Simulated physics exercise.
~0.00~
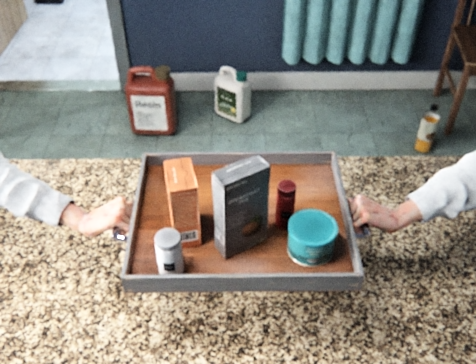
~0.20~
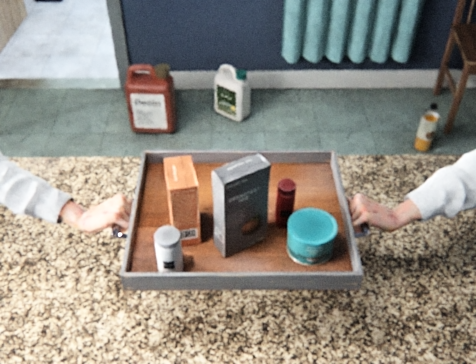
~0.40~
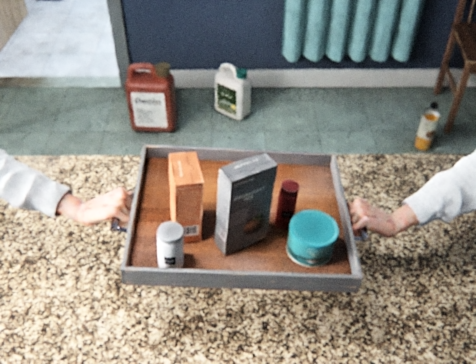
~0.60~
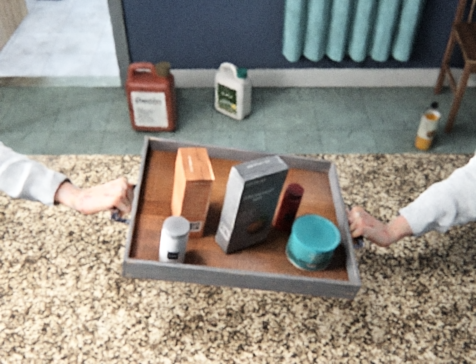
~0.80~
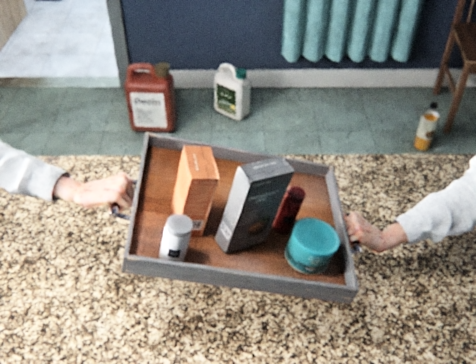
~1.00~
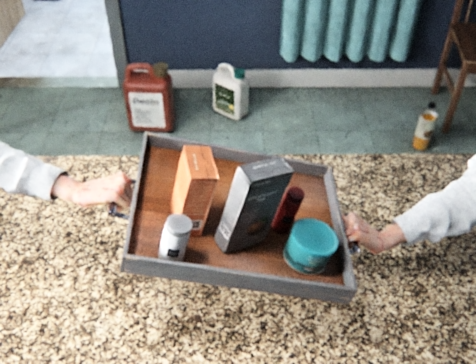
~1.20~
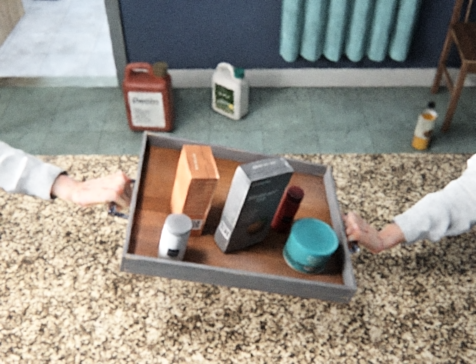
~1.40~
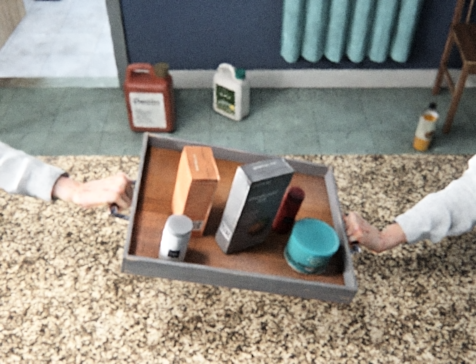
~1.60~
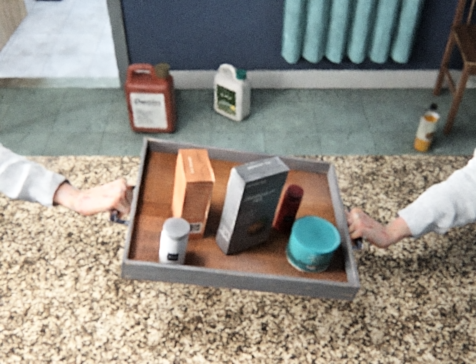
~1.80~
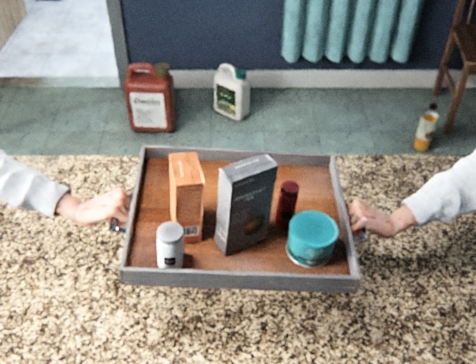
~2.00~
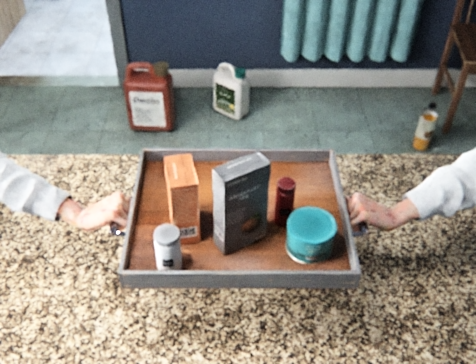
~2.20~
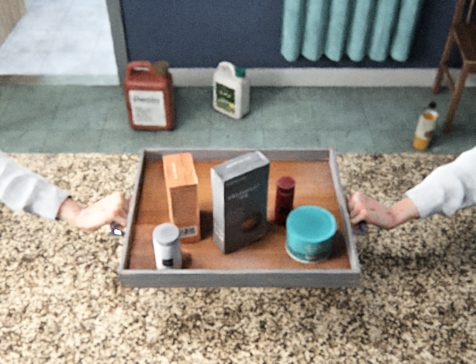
Two hands tip a loaded tray down to the right, then level it, everything still upright.
